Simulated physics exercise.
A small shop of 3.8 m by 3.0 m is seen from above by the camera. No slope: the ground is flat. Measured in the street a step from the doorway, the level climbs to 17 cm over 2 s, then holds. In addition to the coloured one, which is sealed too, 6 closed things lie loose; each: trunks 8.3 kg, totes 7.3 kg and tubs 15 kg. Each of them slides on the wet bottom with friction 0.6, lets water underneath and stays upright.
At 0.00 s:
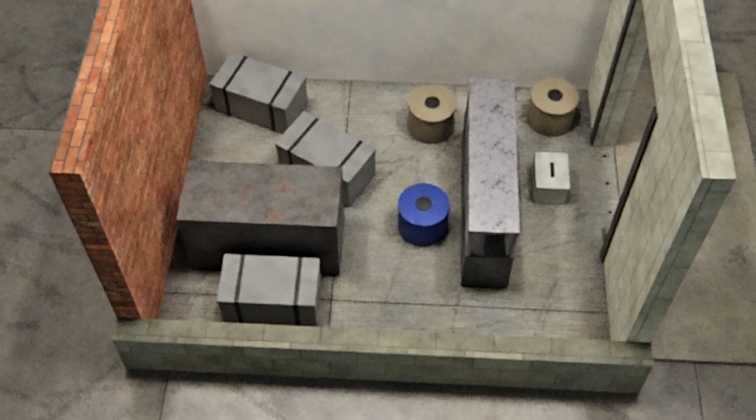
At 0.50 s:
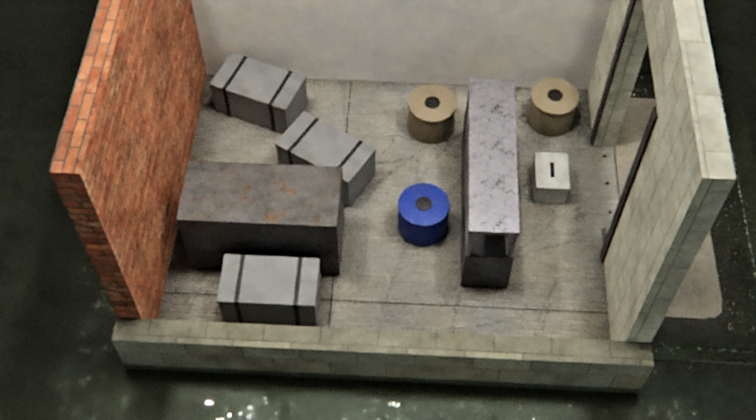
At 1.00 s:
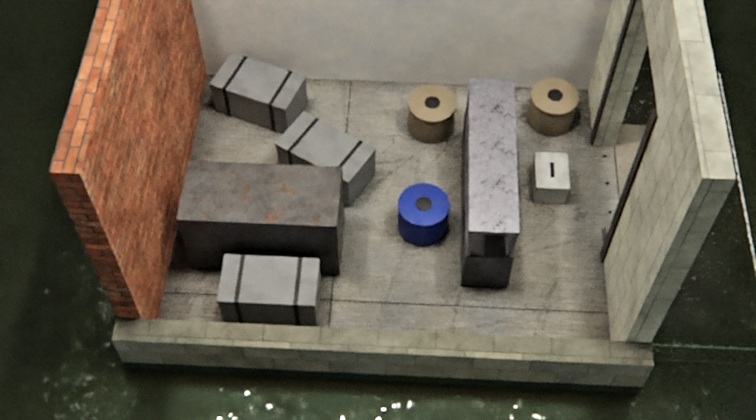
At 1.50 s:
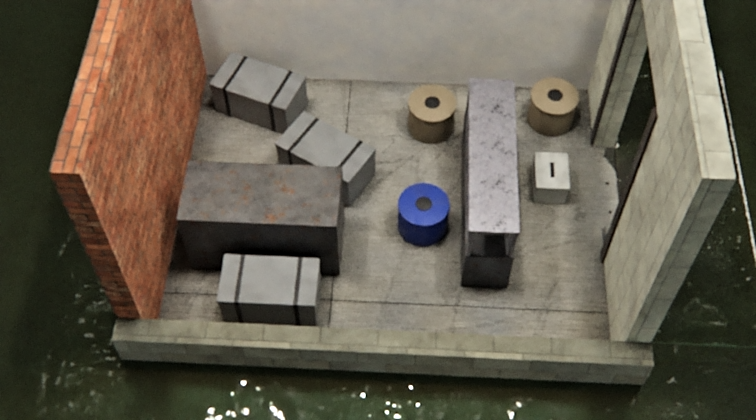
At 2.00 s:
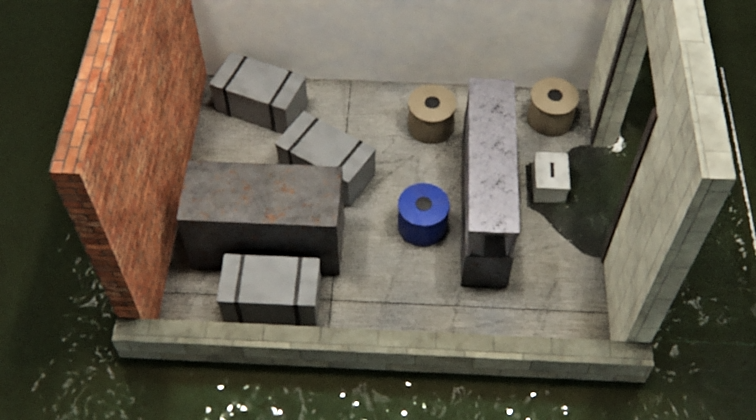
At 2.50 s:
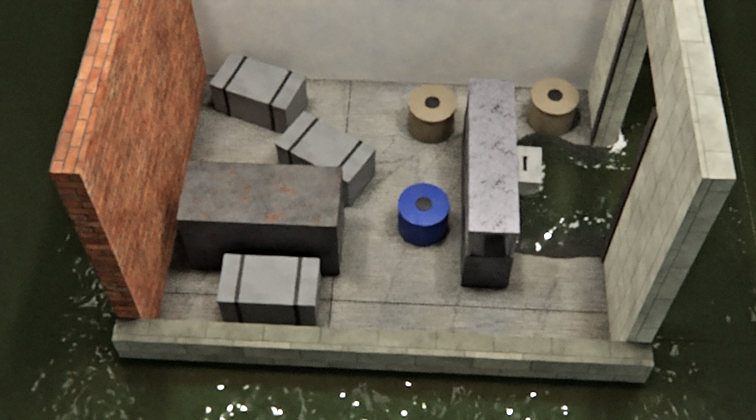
Dark water rises around a small, open-topped shop with a brick left wall, seen from above by a still camera. A blue tub sits mid-floor among strapped grey boxes at left, long dark and pale grey blocks, two tan tubs towards the back and a small whitish box at right. Water surrounds the walls, then spreads in through the right doorway, and the whitish box shifts slightly left while the rest stay put.
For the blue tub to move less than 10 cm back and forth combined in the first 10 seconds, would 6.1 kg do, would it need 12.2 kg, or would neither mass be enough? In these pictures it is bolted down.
It is steadied by only the greater weight.
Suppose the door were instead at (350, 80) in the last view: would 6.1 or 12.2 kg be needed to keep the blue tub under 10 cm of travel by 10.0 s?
Lab note: Both masses insufficient.
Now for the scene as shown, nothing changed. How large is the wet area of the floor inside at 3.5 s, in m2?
Around 2.5 m2 of it.
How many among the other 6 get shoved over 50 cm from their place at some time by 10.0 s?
I make it 4.
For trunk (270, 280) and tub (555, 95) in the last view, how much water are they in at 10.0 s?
About 12 and 9 cm.
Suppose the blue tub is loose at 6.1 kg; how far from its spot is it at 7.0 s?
0 cm.
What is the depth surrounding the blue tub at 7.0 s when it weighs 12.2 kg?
About 3 cm.
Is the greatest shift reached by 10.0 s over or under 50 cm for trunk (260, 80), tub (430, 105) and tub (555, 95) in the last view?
Listed order gives above limit, within limit, above limit.
After 3.5 s the blue tub would be 0 cm from its start with 6.1 kg and 0 cm from its start with 12.2 kg; 0 cm of water round it then.
After 4.5 s the blue tub would be 0 cm from its start with 6.1 kg and 0 cm from its start with 12.2 kg; 0 cm of water round it then.
After 7.0 s the blue tub would be 0 cm from its start with 6.1 kg and 0 cm from its start with 12.2 kg; 3 cm of water round it then.
After 10.0 s the blue tub would be 62 cm from its start with 6.1 kg and 0 cm from its start with 12.2 kg; 5 cm of water round it then.
